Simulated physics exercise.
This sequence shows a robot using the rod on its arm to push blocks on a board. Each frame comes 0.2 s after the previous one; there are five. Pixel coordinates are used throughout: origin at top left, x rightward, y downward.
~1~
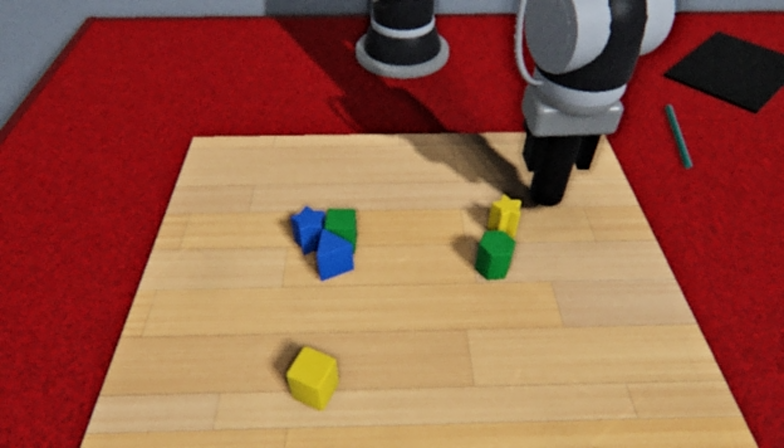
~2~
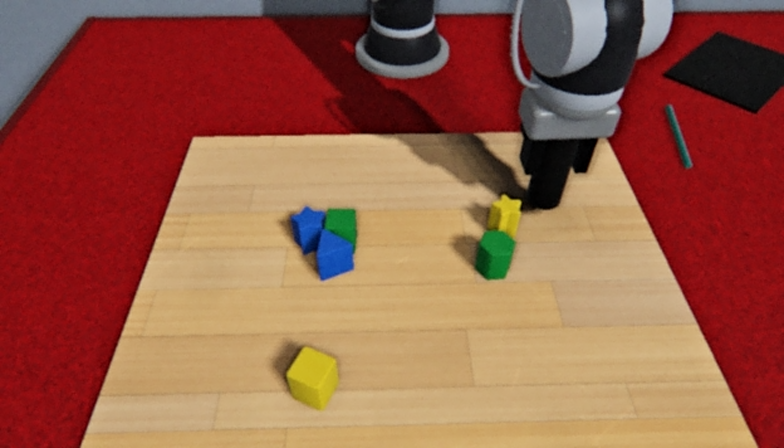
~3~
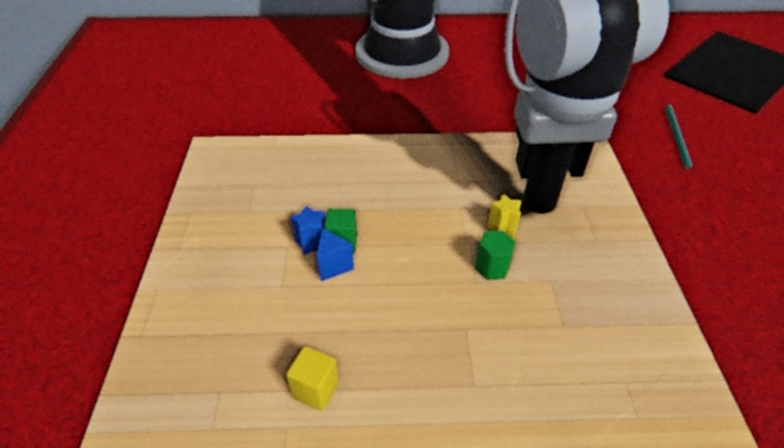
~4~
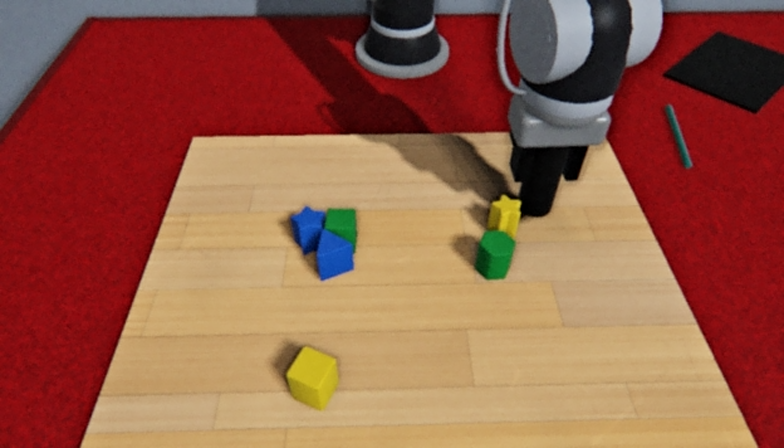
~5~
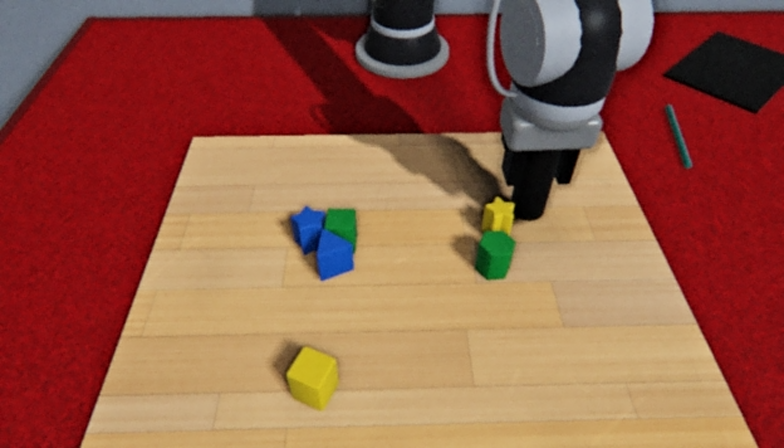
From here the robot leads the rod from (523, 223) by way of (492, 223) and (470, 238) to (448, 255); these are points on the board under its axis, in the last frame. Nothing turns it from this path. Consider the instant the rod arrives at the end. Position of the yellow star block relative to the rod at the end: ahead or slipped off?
In front, I predict.
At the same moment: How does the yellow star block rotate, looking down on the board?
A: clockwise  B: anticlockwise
B: Anticlockwise.
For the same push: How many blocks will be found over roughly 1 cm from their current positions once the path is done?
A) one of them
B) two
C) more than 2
My pick is A.
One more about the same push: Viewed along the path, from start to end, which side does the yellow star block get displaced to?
It goes left.
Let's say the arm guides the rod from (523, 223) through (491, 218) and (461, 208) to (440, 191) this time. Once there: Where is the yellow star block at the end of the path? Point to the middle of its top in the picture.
I'd place it at (478, 209), taking the centre of its top.
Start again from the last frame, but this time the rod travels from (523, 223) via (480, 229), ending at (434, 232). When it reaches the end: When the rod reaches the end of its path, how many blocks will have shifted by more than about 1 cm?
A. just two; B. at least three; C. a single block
I'll go with C - a single block.
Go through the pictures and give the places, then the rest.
The first frame shows lower end of the rod at (546, 195), tops of blocks, green six-sided block at (498, 242), yellow star block at (508, 204).
The second frame shows rod at (543, 199), blocks as before.
The third frame shows rod at (539, 202), blocks as before.
The fourth frame shows rod at (534, 206), blocks as before.
The fifth frame shows rod at (527, 209), green six-sided block at (498, 242), yellow star block at (501, 207).
The first path, step by step. One third of the way, rod at (495, 210); yellow star block at (479, 213), turned 60° anticlockwise.
Two thirds of the way, rod at (472, 224); yellow star block at (455, 229), turned 60° anticlockwise.
At the end, rod at (450, 241); green six-sided block not moved; yellow star block at (432, 247), turned 60° anticlockwise.
